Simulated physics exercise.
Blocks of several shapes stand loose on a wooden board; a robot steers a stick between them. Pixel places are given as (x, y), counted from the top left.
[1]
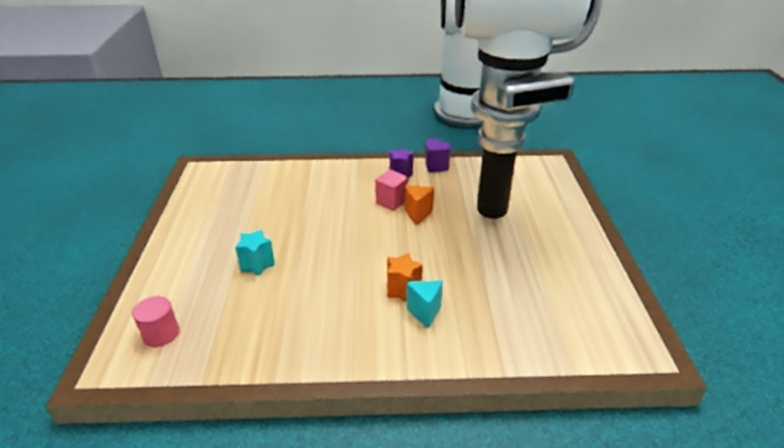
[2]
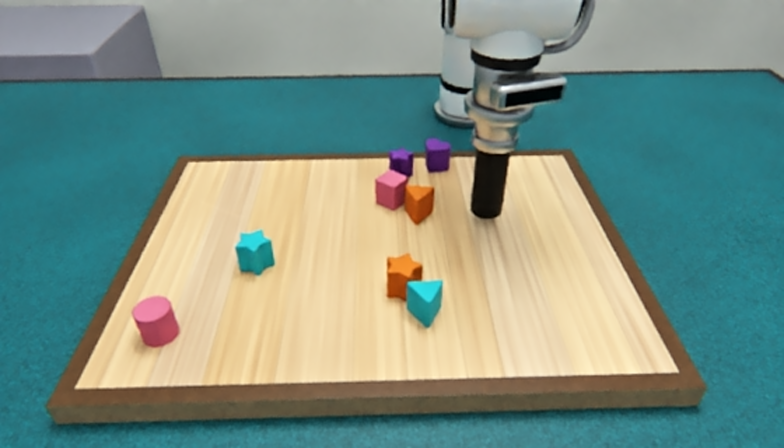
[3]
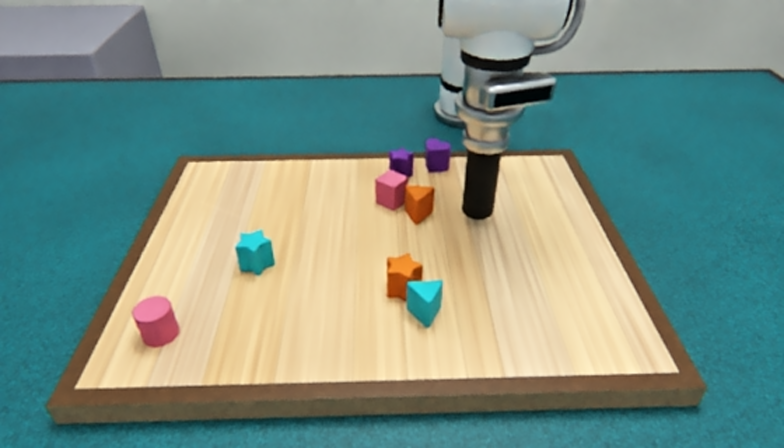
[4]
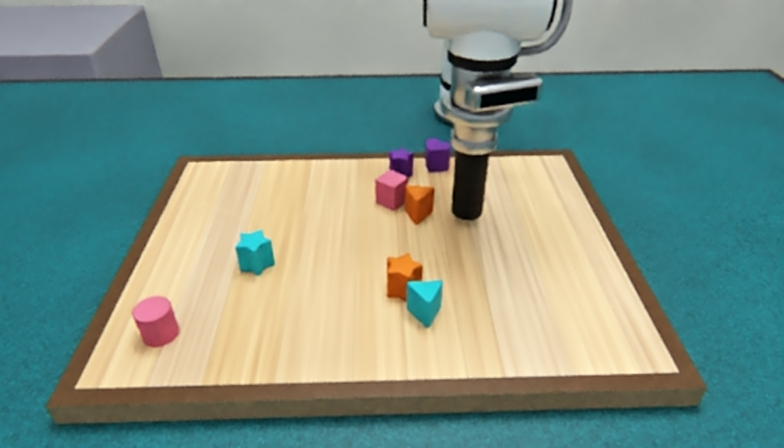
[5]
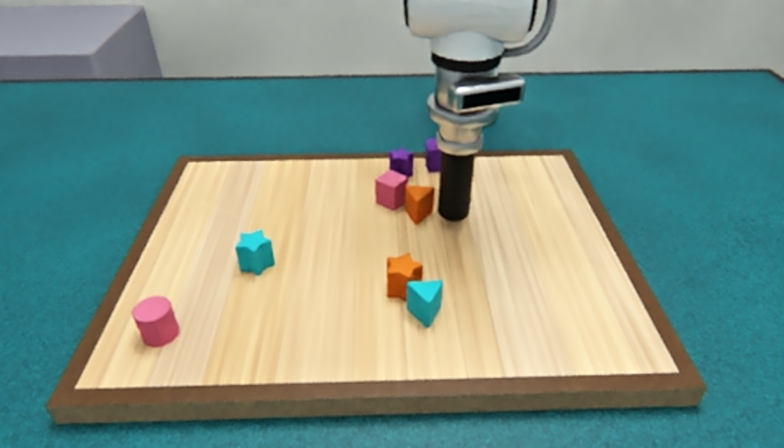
At first, a robot holds a black stick upright on a wooden board, to the right of an orange triangle, among loose blocks of several shapes and colours. The arm then slides the stick a short way left, bringing it close beside the triangle, while all the blocks stay still.
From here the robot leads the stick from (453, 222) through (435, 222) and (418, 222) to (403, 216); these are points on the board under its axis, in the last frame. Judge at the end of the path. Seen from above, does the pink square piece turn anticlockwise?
I expect not.
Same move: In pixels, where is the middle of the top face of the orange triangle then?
In the picture, it is at (381, 186).
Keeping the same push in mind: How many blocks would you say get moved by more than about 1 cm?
Of all the blocks, two travel more than a centimetre.
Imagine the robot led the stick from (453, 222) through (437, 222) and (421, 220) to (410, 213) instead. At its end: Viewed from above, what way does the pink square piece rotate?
From overhead, clockwise.
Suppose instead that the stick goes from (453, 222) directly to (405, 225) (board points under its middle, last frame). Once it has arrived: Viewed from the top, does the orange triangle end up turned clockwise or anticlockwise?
The turn is clockwise.
The first path, step by step. Halfway along, stick at (426, 213); pink square piece at (388, 176); orange triangle at (406, 190), turned 10° clockwise.
At the end, stick at (403, 207); pink square piece at (381, 174), turned 45° clockwise; purple star block in place; orange triangle at (381, 186), turned 15° anticlockwise.
